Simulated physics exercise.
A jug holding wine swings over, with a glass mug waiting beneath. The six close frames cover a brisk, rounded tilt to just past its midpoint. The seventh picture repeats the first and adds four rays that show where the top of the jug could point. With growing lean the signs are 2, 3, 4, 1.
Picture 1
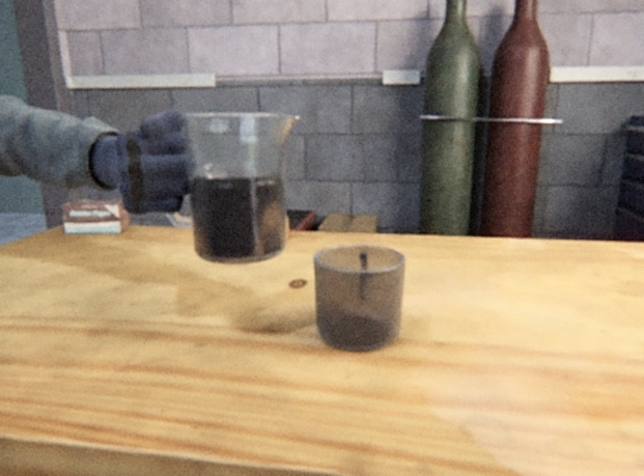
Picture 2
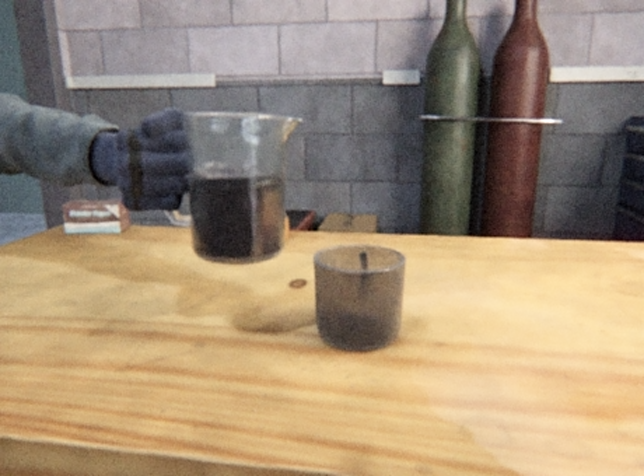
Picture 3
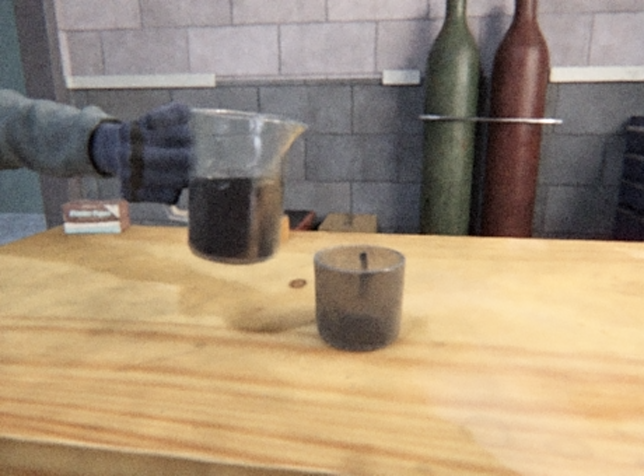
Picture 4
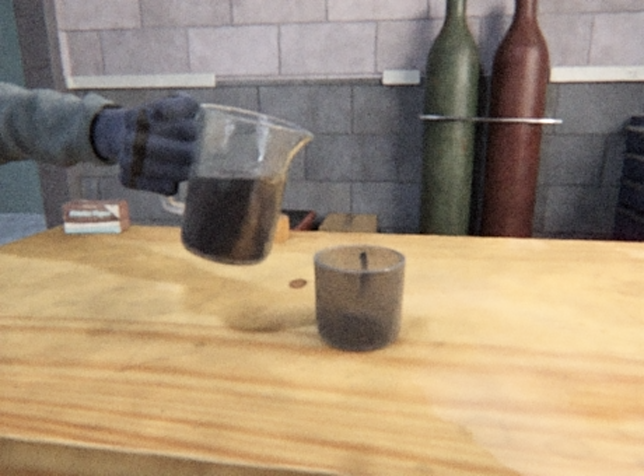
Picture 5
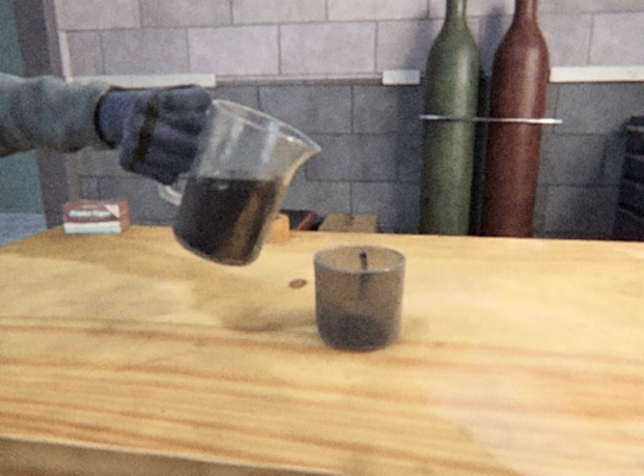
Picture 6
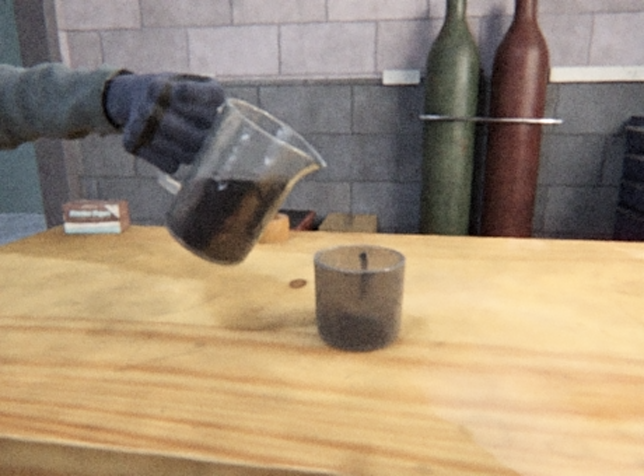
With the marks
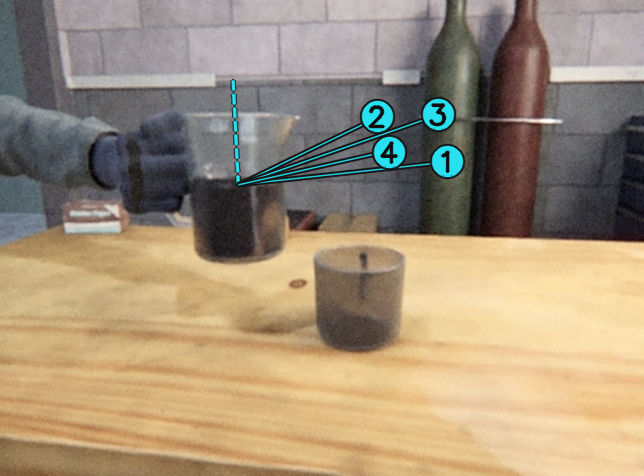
A gloved hand in a dark blue glove and grey-blue sleeve holds a clear jug of dark wine at the left, above a pale wooden table seen from the front by a still camera. A smoky glass mug stands near the centre, with green and red bottles against a grey block wall behind. The jug, upright at first, tilts steadily rightward, its lip lowering.
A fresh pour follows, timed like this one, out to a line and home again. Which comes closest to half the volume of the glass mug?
4 is best.
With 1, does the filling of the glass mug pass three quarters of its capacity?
No.
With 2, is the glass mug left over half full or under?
Under half.
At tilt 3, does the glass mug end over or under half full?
Under.
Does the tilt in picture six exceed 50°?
No, it does not.
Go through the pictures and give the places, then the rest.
In the first picture, upright, lip at (297, 118); rim of the glass mug round (359, 256); nothing has left yet.
In the second picture, upright, lip at (299, 120); nothing has left yet.
In the third picture, tipped about 7°, lip at (305, 126); nothing has left yet.
In the fourth picture, tipped about 14°, lip at (312, 136); nothing has left yet.
In the fifth picture, tipped about 23°, lip at (319, 150); nothing has left yet.
In the sixth picture, tipped about 33°, lip at (324, 165); nothing has left yet.
In cyan, 1 at (430, 163); 2 at (362, 124); 3 at (422, 120); 4 at (372, 154).
With 1, the glass mug ends with about 63 % of what it can hold.
With 2, the glass mug ends with about 22 % of what it can hold.
With 3, the glass mug ends with about 35 % of what it can hold.
With 4, the glass mug ends with about 50 % of what it can hold.
